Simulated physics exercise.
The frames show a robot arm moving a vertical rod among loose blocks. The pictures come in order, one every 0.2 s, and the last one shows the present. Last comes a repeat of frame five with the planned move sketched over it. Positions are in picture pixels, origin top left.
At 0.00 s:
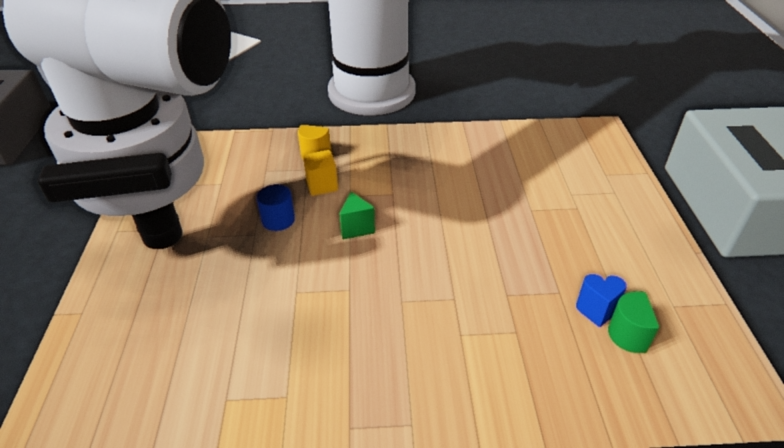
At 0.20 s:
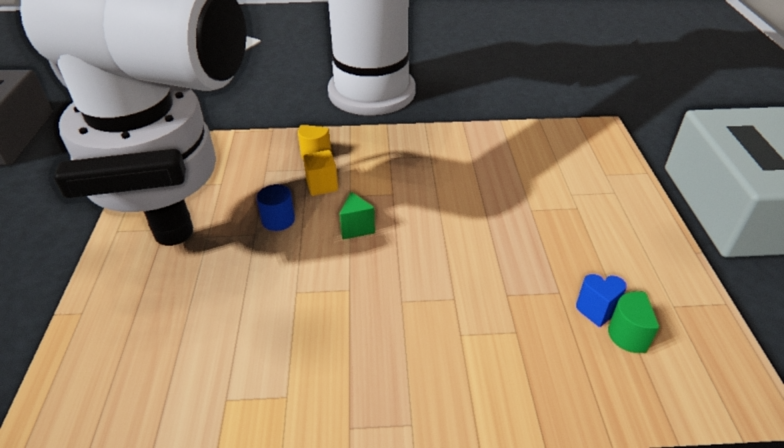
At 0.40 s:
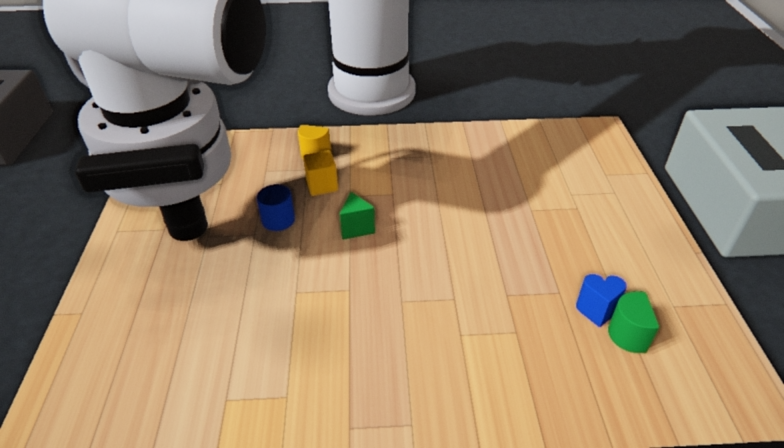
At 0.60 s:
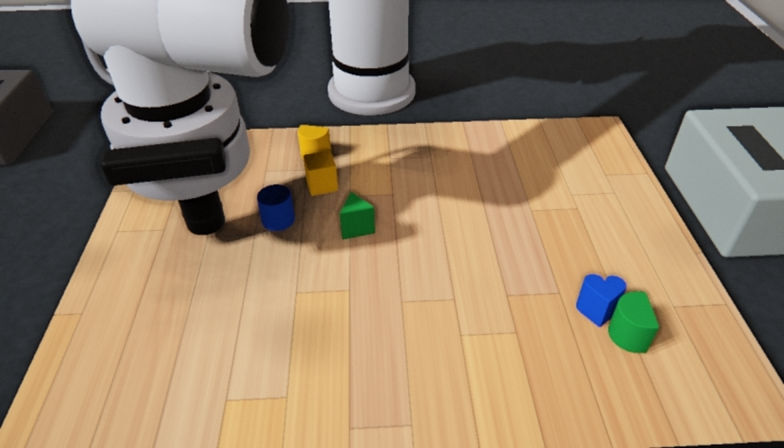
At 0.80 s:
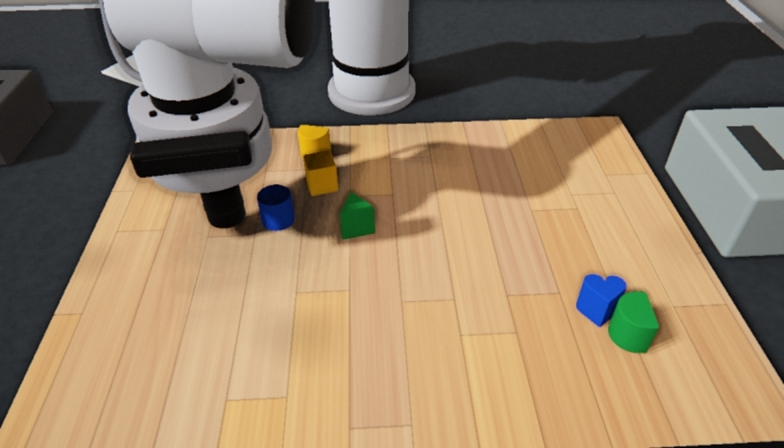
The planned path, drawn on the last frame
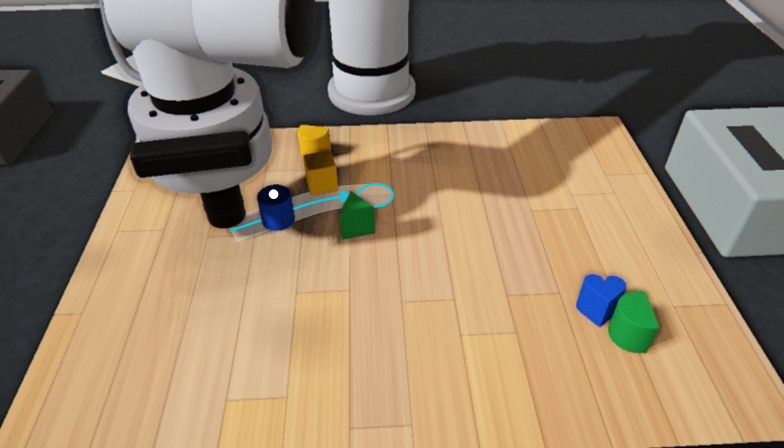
On a wooden board, a robot arm moves a black rod rightward toward a blue disc.
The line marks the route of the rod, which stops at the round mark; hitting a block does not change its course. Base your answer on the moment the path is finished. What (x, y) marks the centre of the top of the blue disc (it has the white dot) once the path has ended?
Its top centre is at about (392, 188).
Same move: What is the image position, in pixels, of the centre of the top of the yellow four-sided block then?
Its top middle: (337, 151).
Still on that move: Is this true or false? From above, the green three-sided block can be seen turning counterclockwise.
The claim does not hold.
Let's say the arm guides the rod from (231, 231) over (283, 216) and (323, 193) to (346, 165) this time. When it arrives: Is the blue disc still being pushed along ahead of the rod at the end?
Short answer: No.
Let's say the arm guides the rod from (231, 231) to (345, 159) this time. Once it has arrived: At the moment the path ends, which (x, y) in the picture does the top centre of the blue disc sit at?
It is at (307, 185).
Drawn move, from (231, 231) through (303, 206) to (375, 195); the dot is on the blue disc.
The first path, step by step. One third of the way, rod (278, 200); blue disc (311, 187).
Two thirds of the way, rod (326, 186); blue disc (355, 182); yellow four-sided block (331, 152), turned 40° anticlockwise; green three-sided block (358, 205), turned 20° clockwise.
At the end, rod (375, 182); blue disc (392, 188); yellow D-shaped block still; yellow four-sided block (337, 151), turned 65° anticlockwise; green three-sided block (361, 206), turned 35° clockwise.
